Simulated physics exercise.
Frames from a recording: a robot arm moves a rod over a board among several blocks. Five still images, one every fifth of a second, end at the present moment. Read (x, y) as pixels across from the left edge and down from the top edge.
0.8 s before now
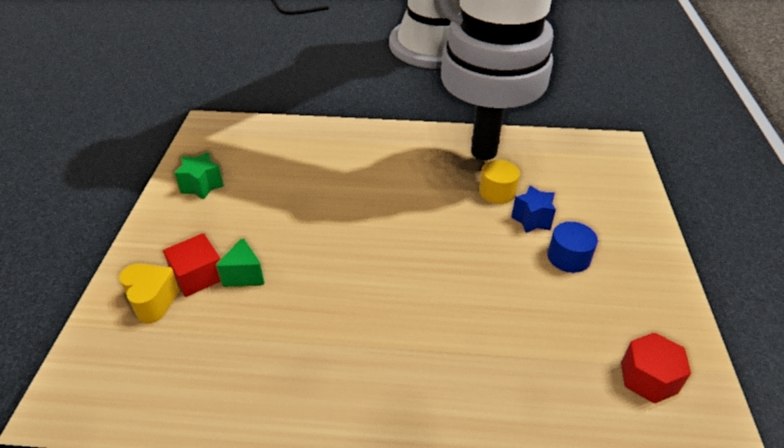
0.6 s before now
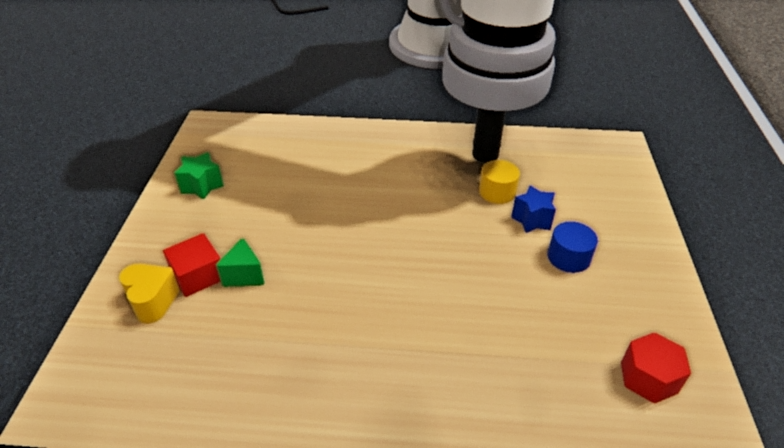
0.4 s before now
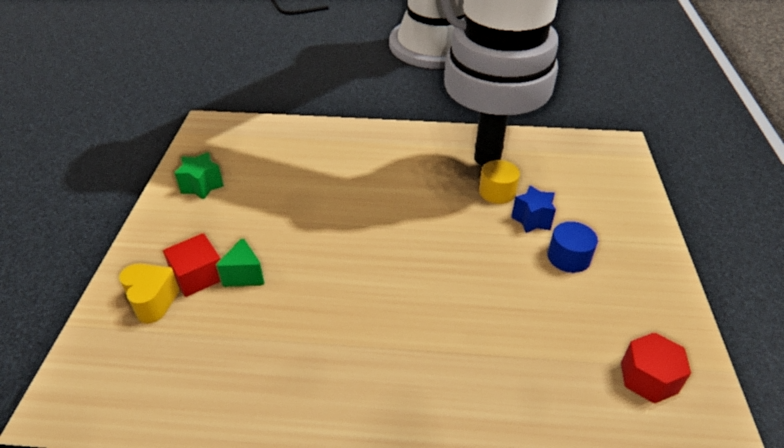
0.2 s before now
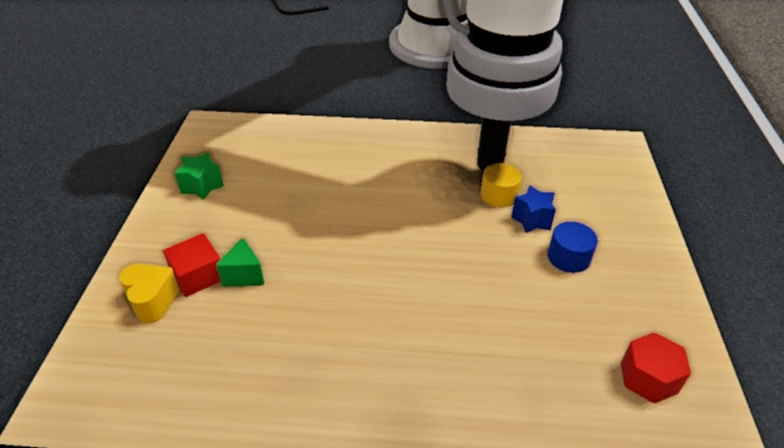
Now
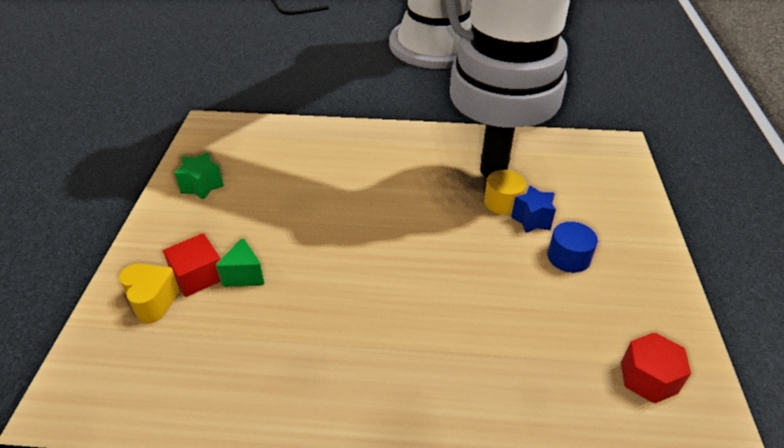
On a wooden board scattered with colorful blocks, a robot arm lowered its black rod slightly toward the viewer and nudged the yellow round block a short way toward the blue star.
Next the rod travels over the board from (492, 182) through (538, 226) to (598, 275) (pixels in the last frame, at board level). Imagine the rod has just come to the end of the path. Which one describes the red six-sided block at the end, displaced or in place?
At the end of the path, the red six-sided block remains in its old spot.
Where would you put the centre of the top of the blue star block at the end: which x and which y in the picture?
At (621, 279).
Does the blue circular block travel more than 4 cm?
Going by the path, yes.
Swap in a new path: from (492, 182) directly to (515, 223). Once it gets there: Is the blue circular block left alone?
No, it doesn't check out.
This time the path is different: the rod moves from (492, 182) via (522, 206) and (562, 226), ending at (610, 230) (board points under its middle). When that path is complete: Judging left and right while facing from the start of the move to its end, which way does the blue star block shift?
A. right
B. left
Letter A.
The first path, step by step. One third of the way, rod (524, 201); yellow circular block (529, 213); blue star block (565, 223), turned 20° anticlockwise; blue circular block (591, 247).
Two thirds of the way, rod (560, 232); yellow circular block (531, 231); blue star block (576, 242), turned 40° anticlockwise; blue circular block (613, 261).
At the end, rod (602, 265); yellow circular block (531, 231); blue star block (621, 279), turned 40° anticlockwise; blue circular block (660, 301); red six-sided block unmoved.
